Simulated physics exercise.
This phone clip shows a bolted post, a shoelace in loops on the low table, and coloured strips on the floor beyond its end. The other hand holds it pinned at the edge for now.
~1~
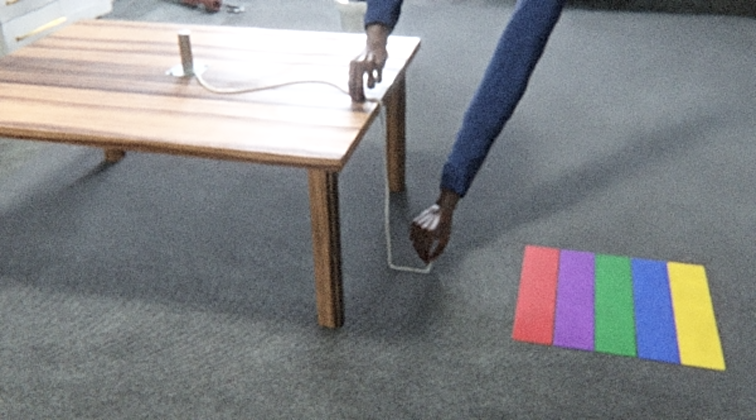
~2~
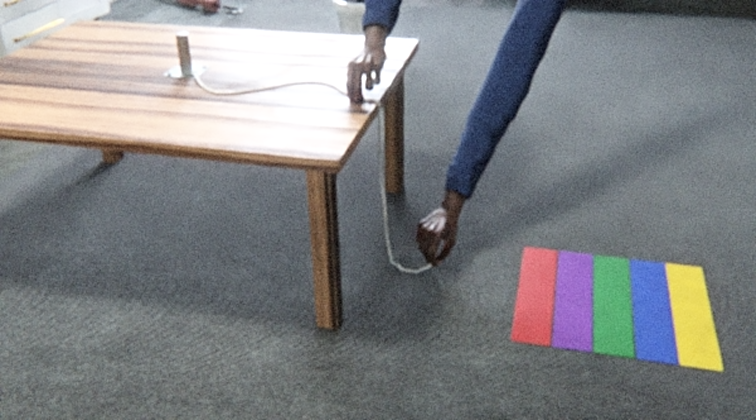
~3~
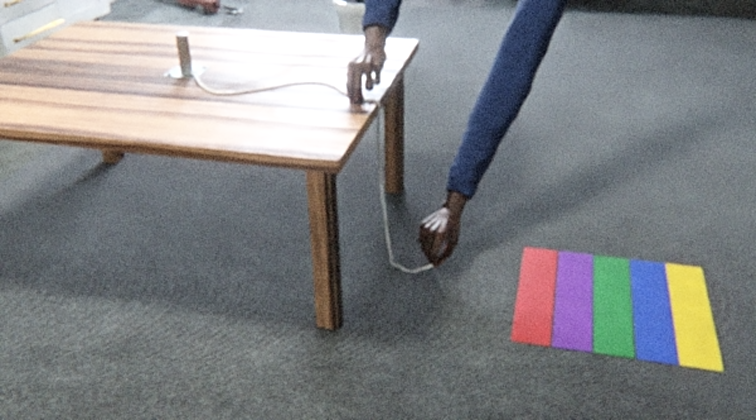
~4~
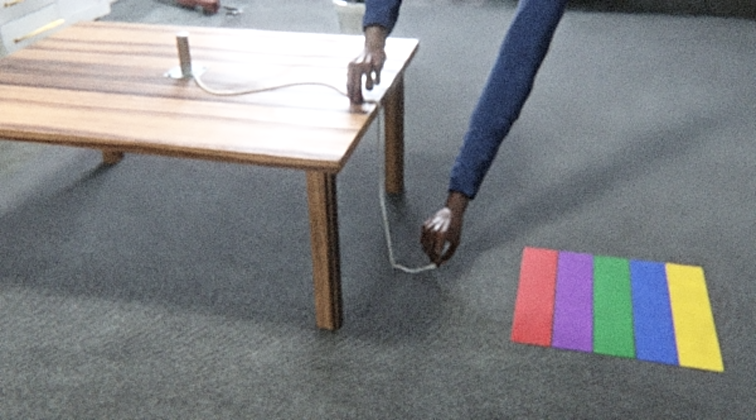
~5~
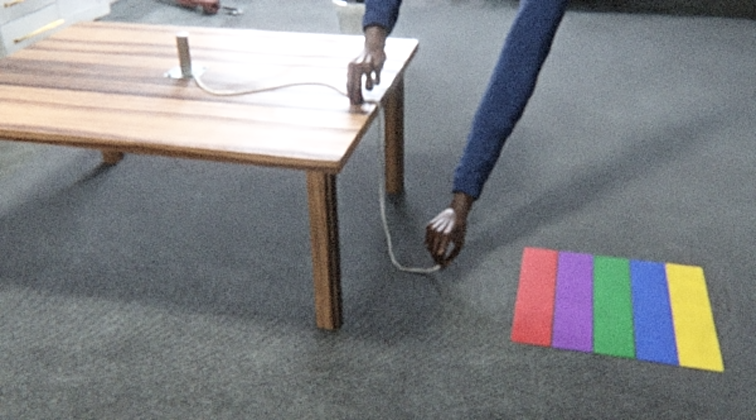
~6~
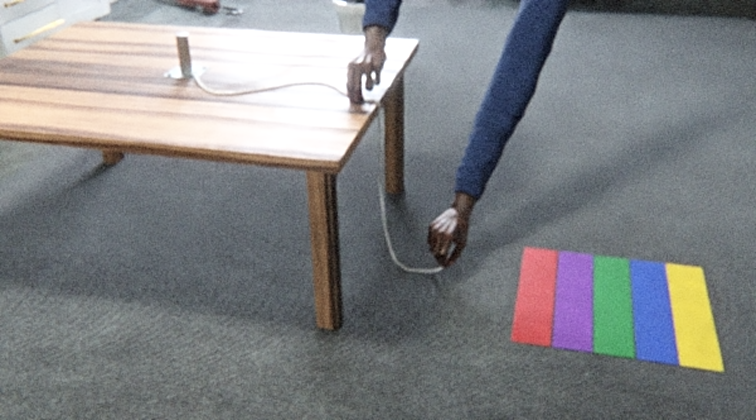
Hands holding a pale cord at a wooden table's edge, the lower one drawing its end slightly right near coloured floor strips.
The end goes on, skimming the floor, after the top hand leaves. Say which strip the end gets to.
It gets to the green strip.
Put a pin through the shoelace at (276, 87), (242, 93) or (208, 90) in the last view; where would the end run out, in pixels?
Near (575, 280), (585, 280) and (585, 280).
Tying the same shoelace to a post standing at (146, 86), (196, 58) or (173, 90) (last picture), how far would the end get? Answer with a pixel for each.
(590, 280), (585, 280) and (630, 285), roughly.
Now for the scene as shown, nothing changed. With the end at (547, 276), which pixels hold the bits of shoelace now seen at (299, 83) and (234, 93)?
Around (322, 95) and (261, 88).
Early on, end near (548, 277); over red.
Midway, end near (589, 282); over purple.
At the end of the slack, end near (614, 285); over green. It halts on the green strip.
